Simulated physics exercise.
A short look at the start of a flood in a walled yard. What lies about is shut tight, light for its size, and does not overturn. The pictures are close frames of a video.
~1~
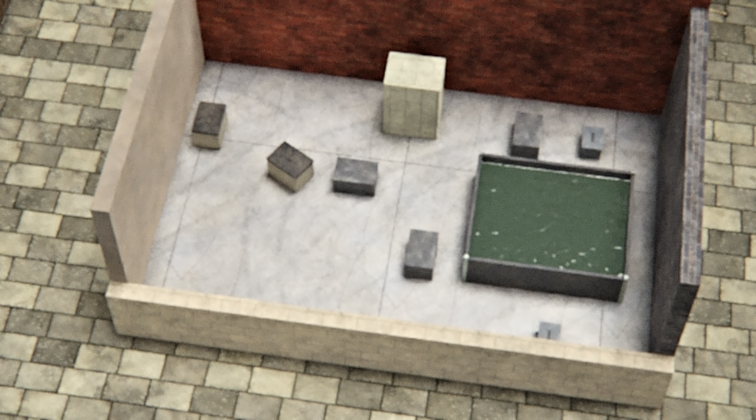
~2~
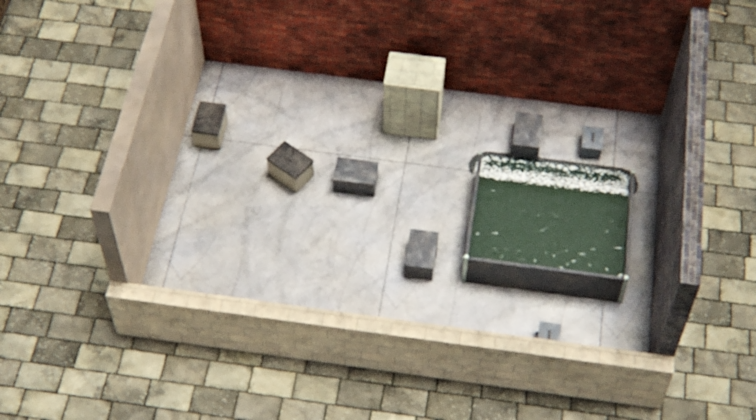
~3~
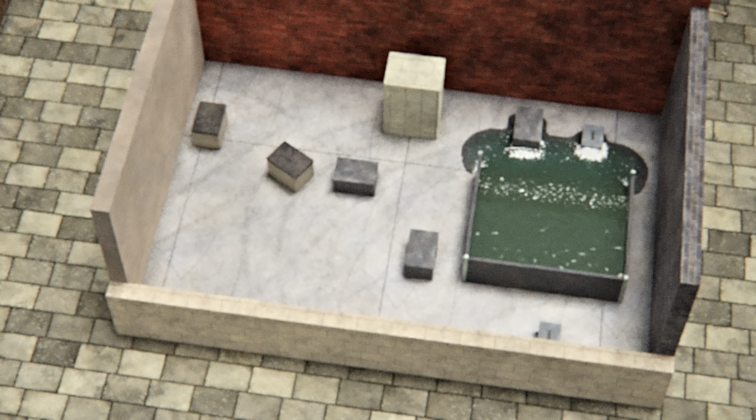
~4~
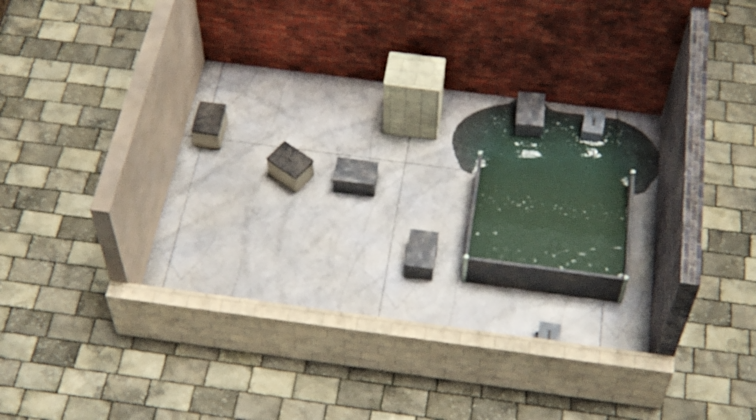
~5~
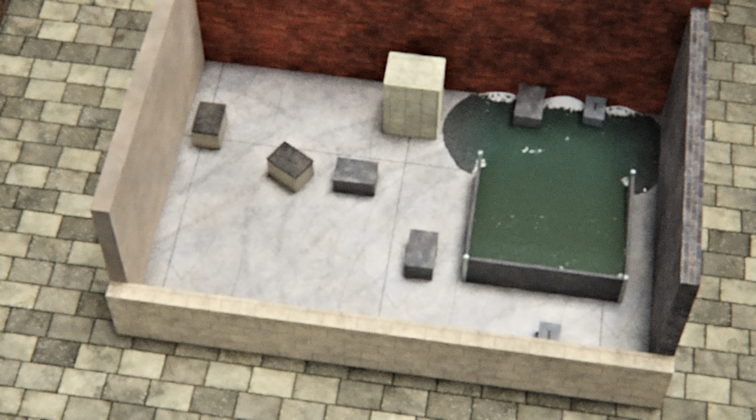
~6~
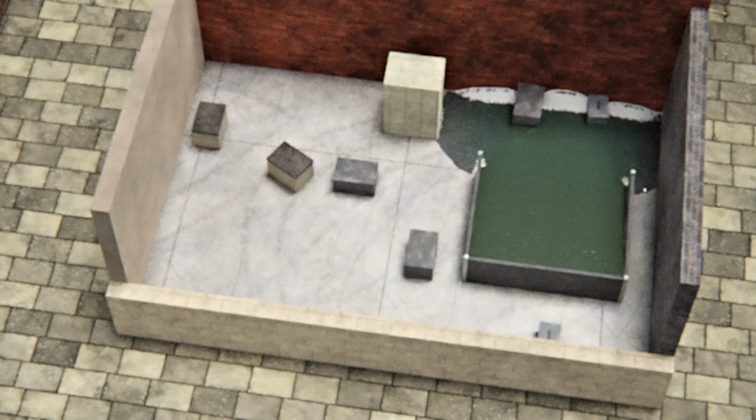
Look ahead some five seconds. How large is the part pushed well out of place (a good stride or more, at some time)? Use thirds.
Share: Two thirds or more.
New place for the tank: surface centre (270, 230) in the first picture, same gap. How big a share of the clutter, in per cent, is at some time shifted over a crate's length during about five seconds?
About 70 per cent.
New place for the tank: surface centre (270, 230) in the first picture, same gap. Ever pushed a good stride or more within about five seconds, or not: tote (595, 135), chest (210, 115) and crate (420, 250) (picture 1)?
In that order: That far or more, shifted that much, under that.
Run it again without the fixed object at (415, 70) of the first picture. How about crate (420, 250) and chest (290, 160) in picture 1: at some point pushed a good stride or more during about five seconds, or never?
In turn: Less than that, pushed that far.
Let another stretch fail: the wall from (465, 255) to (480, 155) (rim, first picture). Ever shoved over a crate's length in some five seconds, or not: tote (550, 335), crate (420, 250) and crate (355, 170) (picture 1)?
As listed: Not that far, shifted that much, yes.
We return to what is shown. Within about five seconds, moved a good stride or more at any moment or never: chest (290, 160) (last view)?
Answer: Never so far.
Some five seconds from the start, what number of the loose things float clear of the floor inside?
The number is 1.
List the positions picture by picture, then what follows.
A tote at (593, 137) rests on the ground; a crate at (528, 129), on the bottom; 0 of 7 have shifted, in the first frame.
A tote at (593, 137), on the bottom; a crate at (528, 129), on the bottom; 0 of 7 have shifted, in the second frame.
A tote at (593, 136) rests on the ground, close to its start; a crate at (529, 124) rests on the ground, close to its start; 1 of 7 have shifted, in the third frame.
A tote at (594, 122), on the bottom, close to its start; a crate at (531, 109) rests on the ground, a stride from its start; 2 of 7 have shifted, in the fourth frame.
A tote at (595, 107) rests on the ground, a stride from its start; a crate at (530, 101), on the bottom, a stride from its start; 2 of 7 have shifted, in the fifth frame.
A tote at (599, 106), afloat, a stride from its start; a crate at (529, 100), afloat, a stride from its start; 2 of 7 have shifted, in the sixth frame.
A moment on, 1 of 7 are well off their spots; 2 afloat.
Next, 2 of 7 are well off their spots; 2 afloat.
Later, 2 of 7 are well off their spots; 2 afloat.
In the end, 6 of 7 are well off their spots, and 6 have been at some point; 1 afloat.
